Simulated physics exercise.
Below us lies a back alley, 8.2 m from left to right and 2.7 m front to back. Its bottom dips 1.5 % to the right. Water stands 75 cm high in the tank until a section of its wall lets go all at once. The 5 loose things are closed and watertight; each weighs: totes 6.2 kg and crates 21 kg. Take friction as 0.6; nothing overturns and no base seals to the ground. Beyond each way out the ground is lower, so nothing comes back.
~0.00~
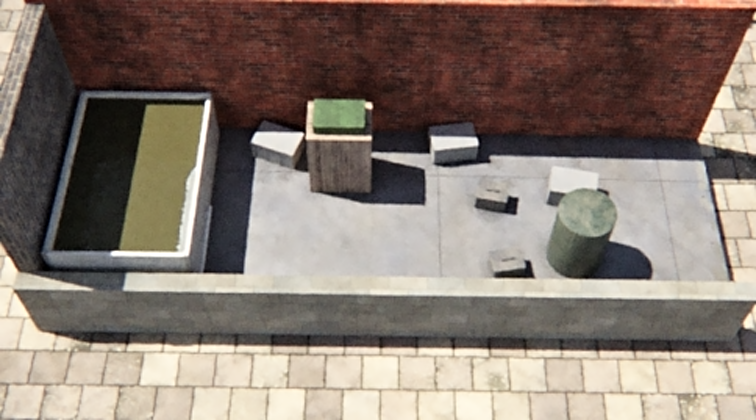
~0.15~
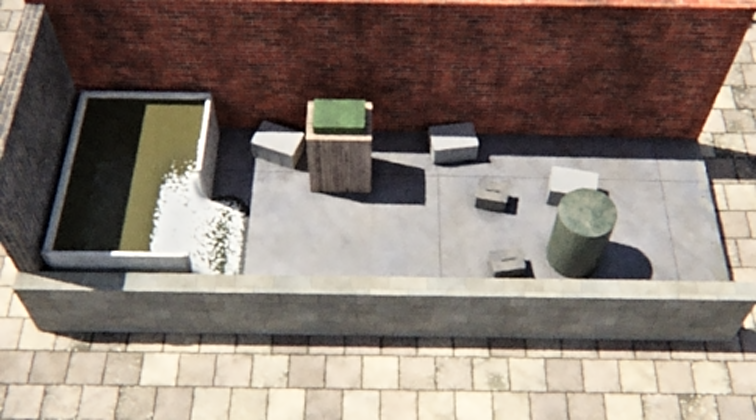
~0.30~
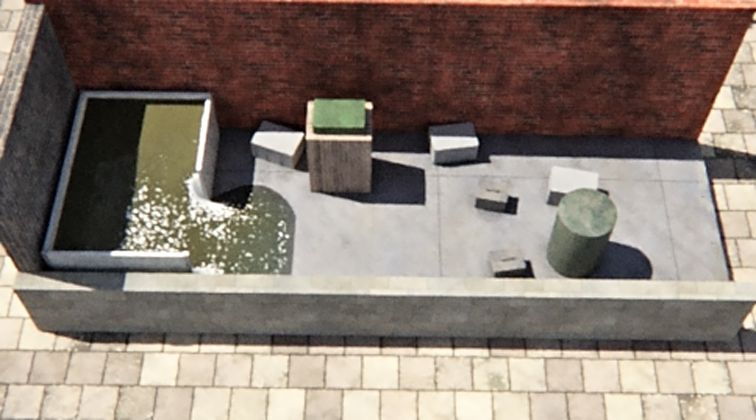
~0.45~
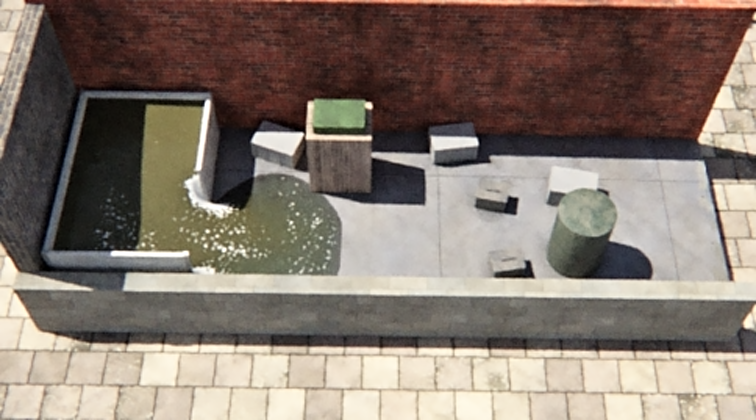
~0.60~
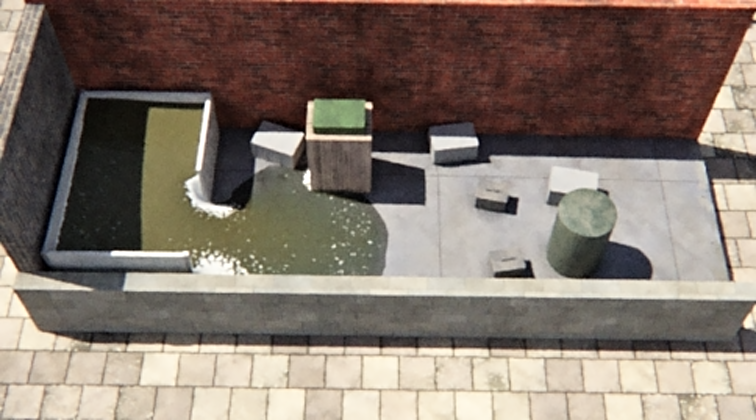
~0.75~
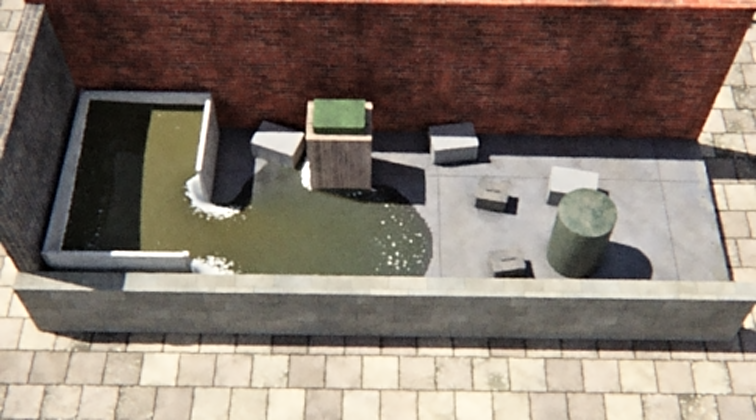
At the start, murky green water sits inside a walled tank at the left of a brick-backed alley, with blocks and a green cylinder to the right. Water bursts through the tank's right side in white foam, then spreads rightward around the wooden crate, while the objects stay still.
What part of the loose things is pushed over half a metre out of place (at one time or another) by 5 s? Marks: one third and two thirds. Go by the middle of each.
That comes to from one to two thirds.
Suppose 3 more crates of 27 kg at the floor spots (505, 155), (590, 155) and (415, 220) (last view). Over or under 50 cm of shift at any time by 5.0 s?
In that order: More, over, over.
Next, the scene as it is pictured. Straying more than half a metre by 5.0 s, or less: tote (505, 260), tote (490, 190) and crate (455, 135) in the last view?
In turn: Over, over, less.
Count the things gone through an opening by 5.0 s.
3 of them.
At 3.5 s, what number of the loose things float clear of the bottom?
I count 1.
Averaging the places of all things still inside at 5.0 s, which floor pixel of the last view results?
At about (365, 151).
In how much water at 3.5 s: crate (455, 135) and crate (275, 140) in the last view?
About 5 and 4 cm.
After 1.1 s 0 of 5 are over 50 cm from their spots; 0 afloat.
After 2.2 s 3 of 5 are over 50 cm from their spots; 1 afloat.
After 3.5 s 3 of 5 are over 50 cm from their spots; 1 afloat.
After 5.0 s 3 of 5 are over 50 cm from their spots, and 3 have been at some point; 0 afloat.
